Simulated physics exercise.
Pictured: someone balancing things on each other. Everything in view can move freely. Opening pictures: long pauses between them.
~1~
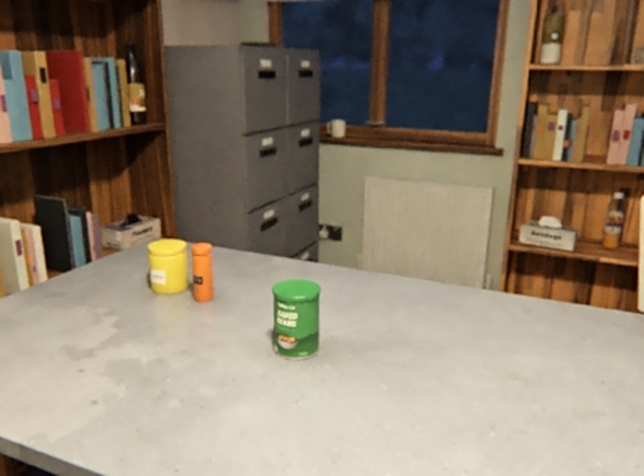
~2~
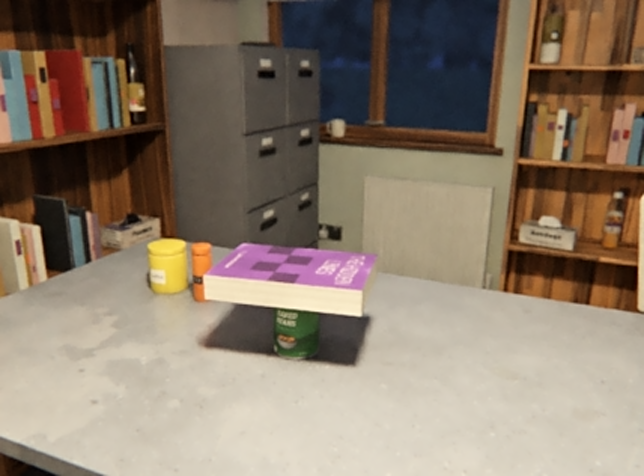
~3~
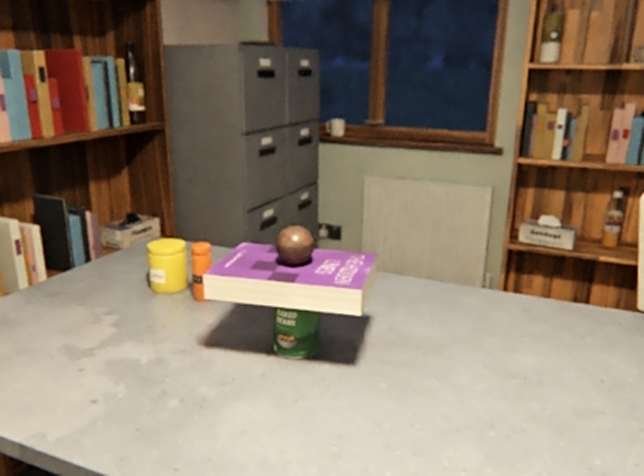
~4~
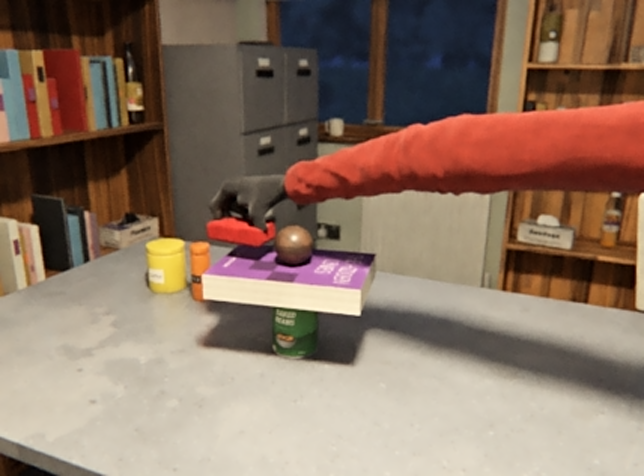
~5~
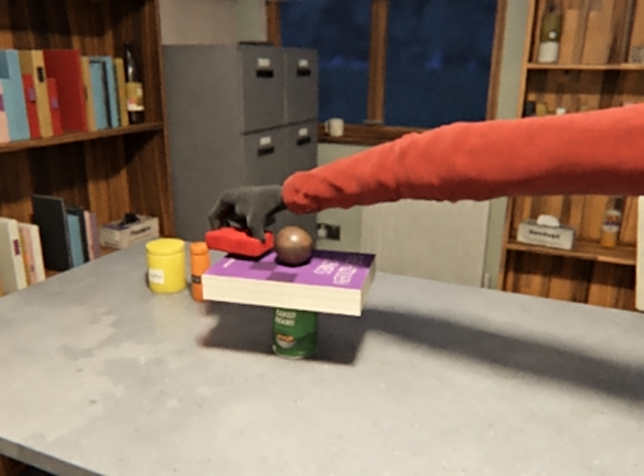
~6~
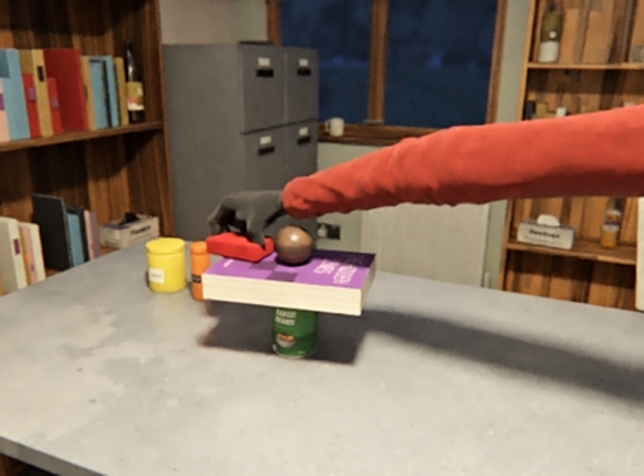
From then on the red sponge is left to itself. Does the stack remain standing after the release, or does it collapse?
The pile will be okay.
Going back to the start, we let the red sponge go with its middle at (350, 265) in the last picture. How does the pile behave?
Next, the heap stays put.
Then, 0.60 s later than the last frame, all is still.
Then, 1.60 s later than the last frame, red sponge resting near (240, 246).
When it is over, all 6 as before. End places, in pixels of the last picture, red sponge near (240, 246). The pile holds.
